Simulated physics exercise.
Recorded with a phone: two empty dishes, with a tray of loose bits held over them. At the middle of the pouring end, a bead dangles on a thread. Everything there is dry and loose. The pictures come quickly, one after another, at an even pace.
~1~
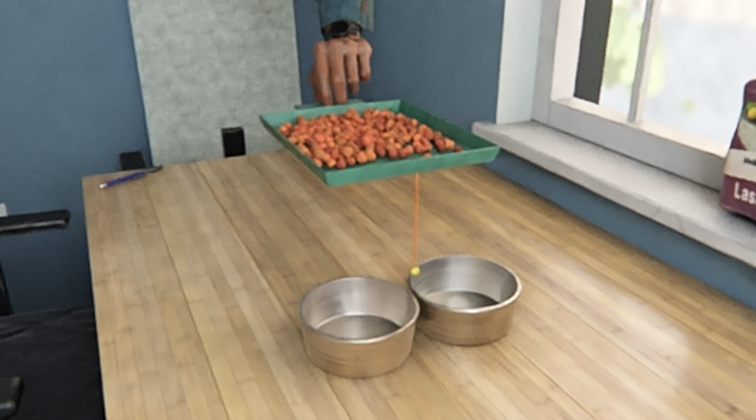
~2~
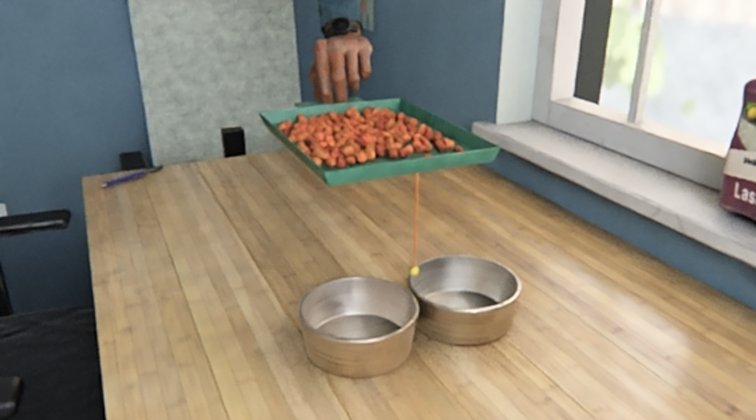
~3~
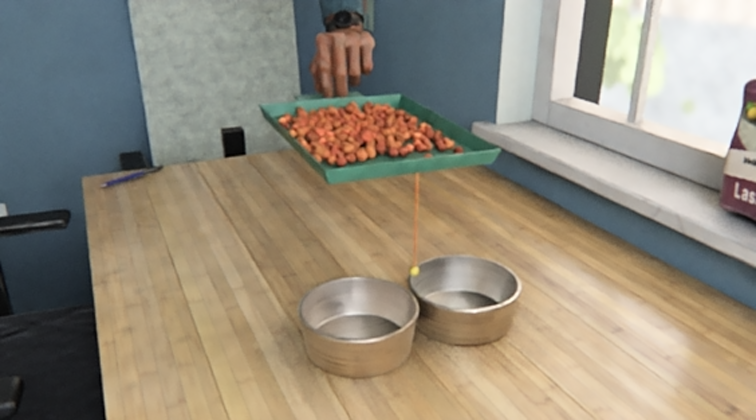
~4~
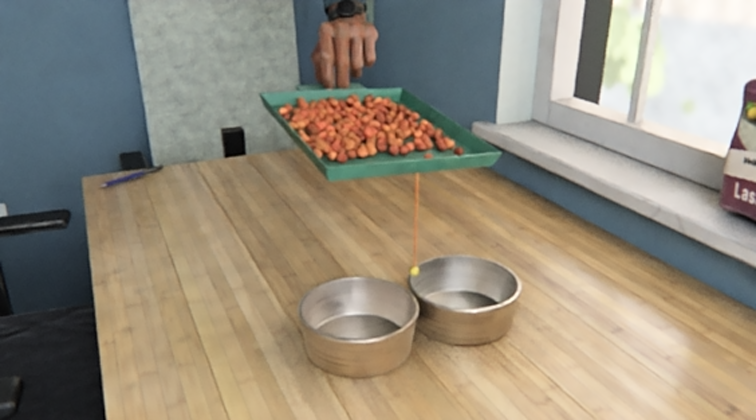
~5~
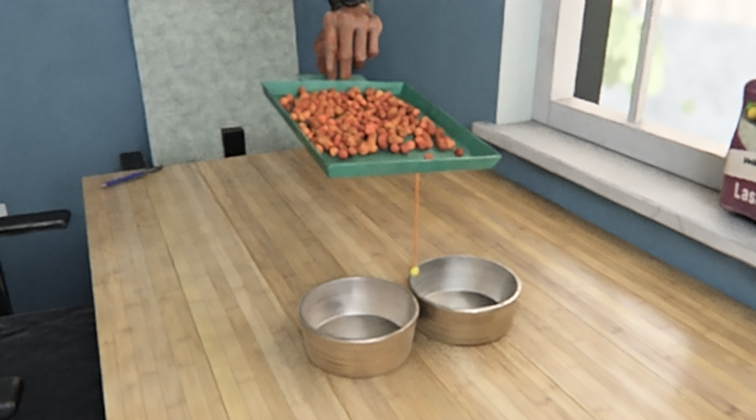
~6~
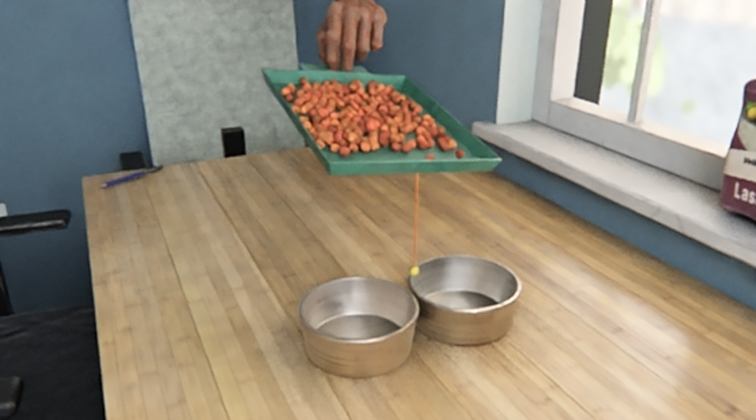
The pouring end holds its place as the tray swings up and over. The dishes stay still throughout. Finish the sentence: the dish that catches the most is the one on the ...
... right.
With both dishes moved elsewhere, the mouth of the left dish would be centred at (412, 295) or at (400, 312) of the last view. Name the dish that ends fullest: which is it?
The first time the right-side one comes out ahead, then the right-side one the second time.
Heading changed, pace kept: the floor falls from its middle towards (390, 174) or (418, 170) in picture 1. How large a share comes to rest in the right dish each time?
Shares: 10 %, then 40 %.
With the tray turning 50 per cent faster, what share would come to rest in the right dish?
Estimate: Some 80%.
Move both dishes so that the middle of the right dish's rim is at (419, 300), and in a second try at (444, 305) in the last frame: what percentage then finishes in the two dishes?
Around 10 percent the first time, around 20 percent the second.
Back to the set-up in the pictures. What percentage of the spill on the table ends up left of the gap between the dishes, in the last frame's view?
Share on the left: Near 0 %.
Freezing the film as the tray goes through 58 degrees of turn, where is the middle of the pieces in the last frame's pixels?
Look close to (439, 124) in the last picture.
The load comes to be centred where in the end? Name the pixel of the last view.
About (481, 307).
Shortly afterwards, tray tipped steeply; all but a few on the tray; only a few in the right dish; only a few outside both; only a few in the air.
Next, tray tipped right over; only a few on the tray; near two thirds in the right dish; near a quarter outside both; a little in the air.
Some moments later, tray tipped past a quarter turn; the bulk in the right dish; near a quarter outside both.
In the end, tray tipped past a quarter turn; none at all in the left dish; the bulk in the right dish; near a quarter outside both.
